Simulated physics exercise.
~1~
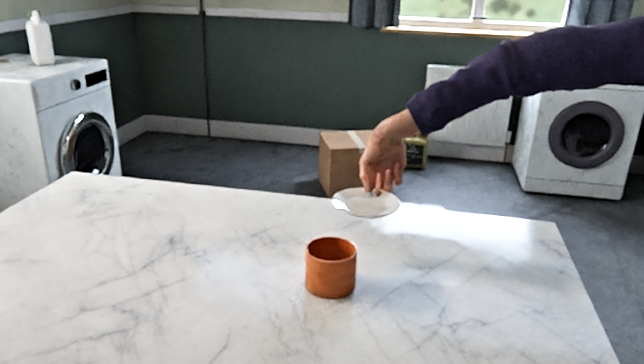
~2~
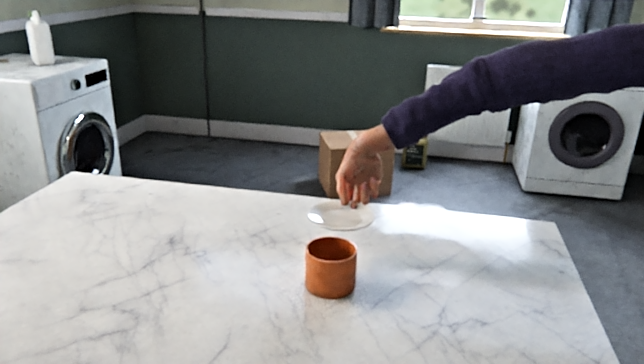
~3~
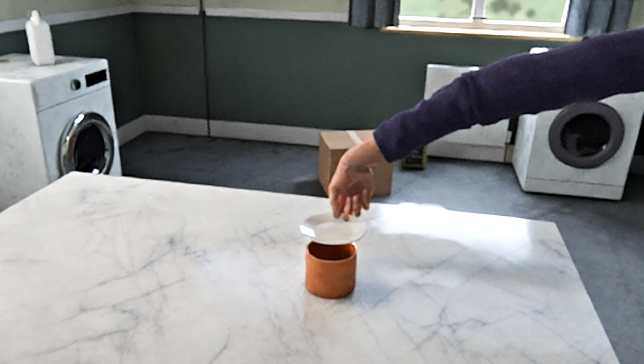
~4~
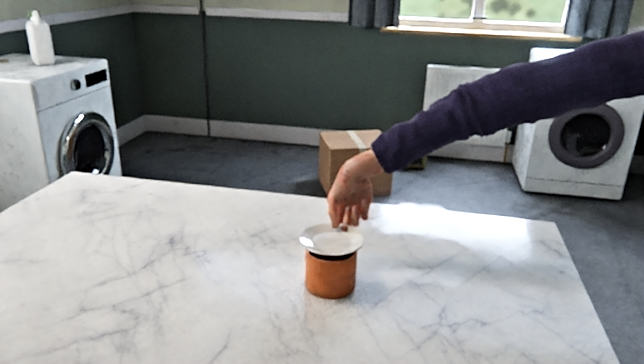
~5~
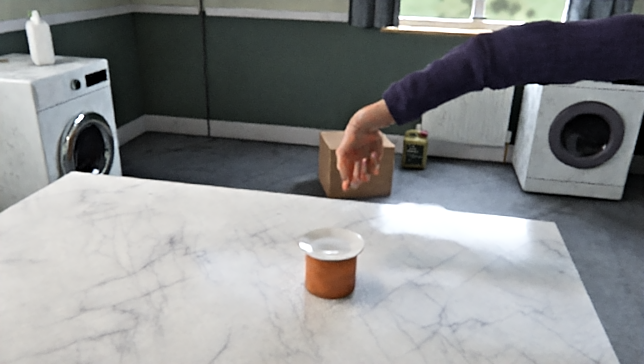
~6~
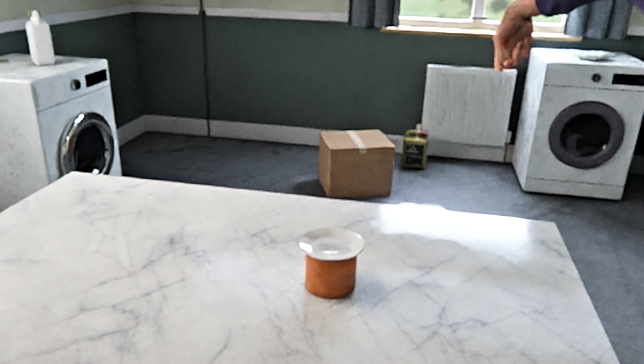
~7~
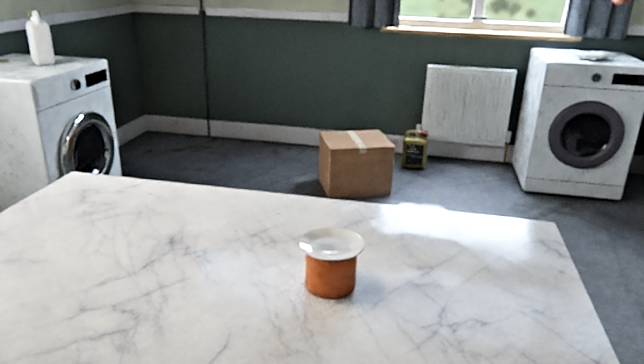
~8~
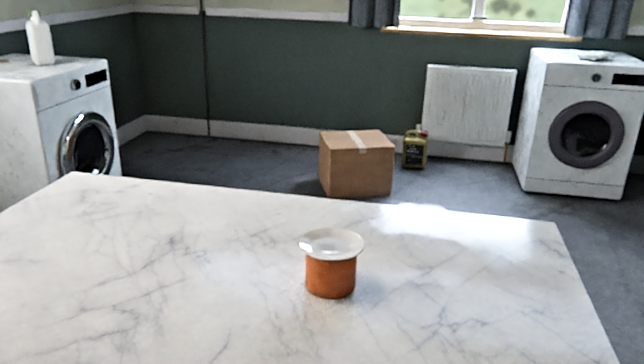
In a room with green walls and two white washing machines, an orange-brown pot stands open on a white marble-patterned table. A hand in a dark purple sleeve reaches in from the right, holding a white saucer above the table beyond the pot. The hand carries the saucer left and toward the viewer until it hovers over the opening, then lowers it onto the rim. The fingers let go, and the arm draws back to the right and out of view. The saucer stays resting on the rim, covering the pot like a lid.
